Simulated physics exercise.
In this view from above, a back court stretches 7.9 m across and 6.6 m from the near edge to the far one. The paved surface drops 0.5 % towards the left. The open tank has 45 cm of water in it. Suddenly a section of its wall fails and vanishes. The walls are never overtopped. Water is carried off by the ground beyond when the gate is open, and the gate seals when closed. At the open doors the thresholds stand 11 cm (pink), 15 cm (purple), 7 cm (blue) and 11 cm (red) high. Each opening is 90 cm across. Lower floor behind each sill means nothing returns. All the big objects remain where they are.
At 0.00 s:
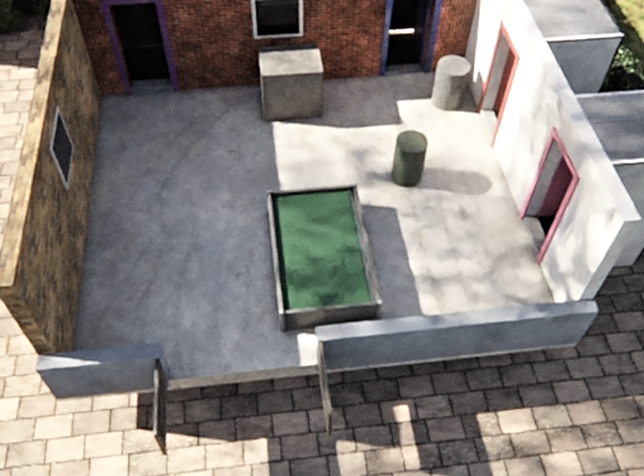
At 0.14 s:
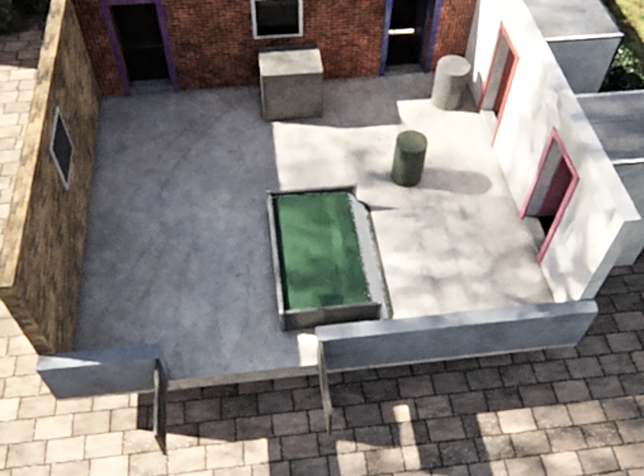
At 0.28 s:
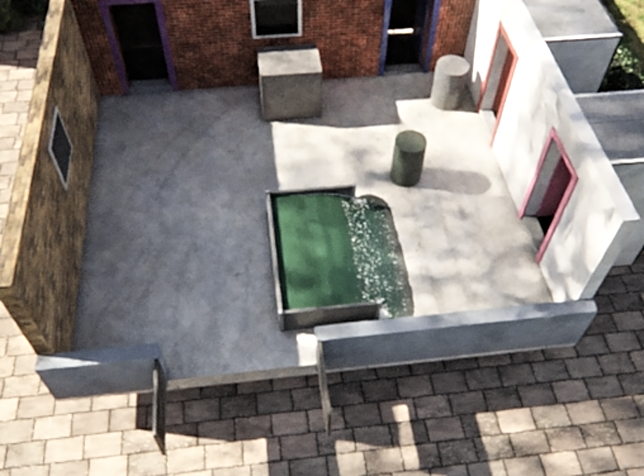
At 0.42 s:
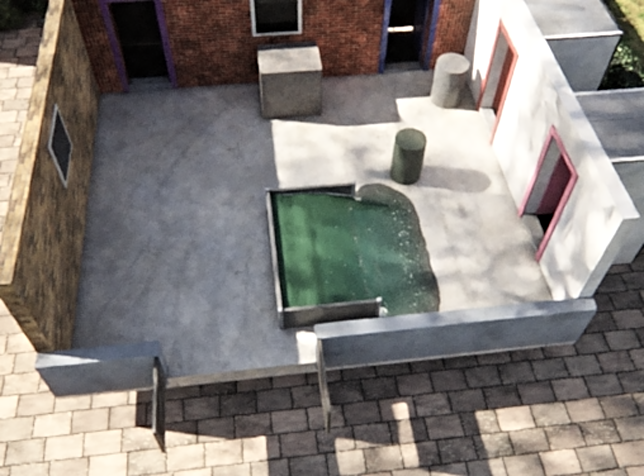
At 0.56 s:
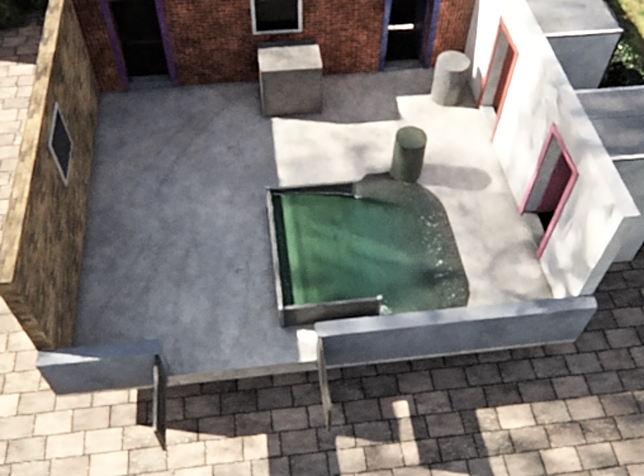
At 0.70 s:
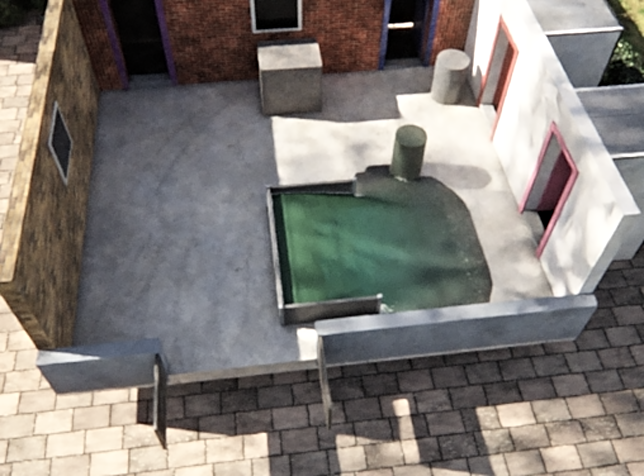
In a walled paved courtyard, the right side of an open tank of green water gives way, and the water pours out across the floor to the right, spreading around the base of a green cylinder.
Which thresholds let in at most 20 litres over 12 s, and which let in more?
The pink door lets in more; the purple door lets in at most that; the blue door lets in at most that; the red door lets in at most that.
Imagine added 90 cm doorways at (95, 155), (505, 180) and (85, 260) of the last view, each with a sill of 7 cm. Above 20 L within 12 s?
In turn: Under, over, not over.
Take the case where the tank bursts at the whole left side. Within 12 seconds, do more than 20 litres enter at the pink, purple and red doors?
Here's how it goes: Pink falls short, purple falls short, red falls short.
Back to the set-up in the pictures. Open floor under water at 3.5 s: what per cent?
Some 30 per cent of it.
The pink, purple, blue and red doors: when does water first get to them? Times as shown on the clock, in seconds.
Pink: 1.0 s; purple: 8.0 s; blue: 4.0 s; red: 2.2 s.
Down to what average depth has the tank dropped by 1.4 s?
It averages close to 21 centimetres.
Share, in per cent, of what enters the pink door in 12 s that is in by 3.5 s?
I'd put it at about 90 per cent by that point.
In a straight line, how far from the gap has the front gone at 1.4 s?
I'd put it close to 3.4 m.
After 1.4 s water covers 20 % of the floor and is deepest (17 cm) near (380, 280); pink door 22 cm at the sill, 4 L in, purple door not reached, blue door not reached, red door not reached.
After 2.2 s water covers 25 % of the floor and is deepest (30 cm) near (555, 318); pink door 25 cm at the sill, 60 L in, purple door not reached, blue door not reached, red door 3 cm at the sill, 0 L in.
After 3.5 s water covers 30 % of the floor and is deepest (18 cm) near (463, 309); pink door 18 cm at the sill, 122 L in, purple door not reached, blue door not reached, red door 6 cm at the sill, 0 L in.
After 7.0 s water covers 50 % of the floor and is deepest (13 cm) near (321, 88); pink door 4 cm at the sill, 135 L in, purple door not reached, blue door 5 cm at the sill, 1 L in, red door 8 cm at the sill, 0 L in.
After 12.0 s water covers 70 % of the floor and is deepest (6 cm) near (344, 115); pink door 2 cm at the sill, 135 L in, purple door 1 cm at the sill, 0 L in, blue door 4 cm at the sill, 3 L in, red door 3 cm at the sill, 0 L in.
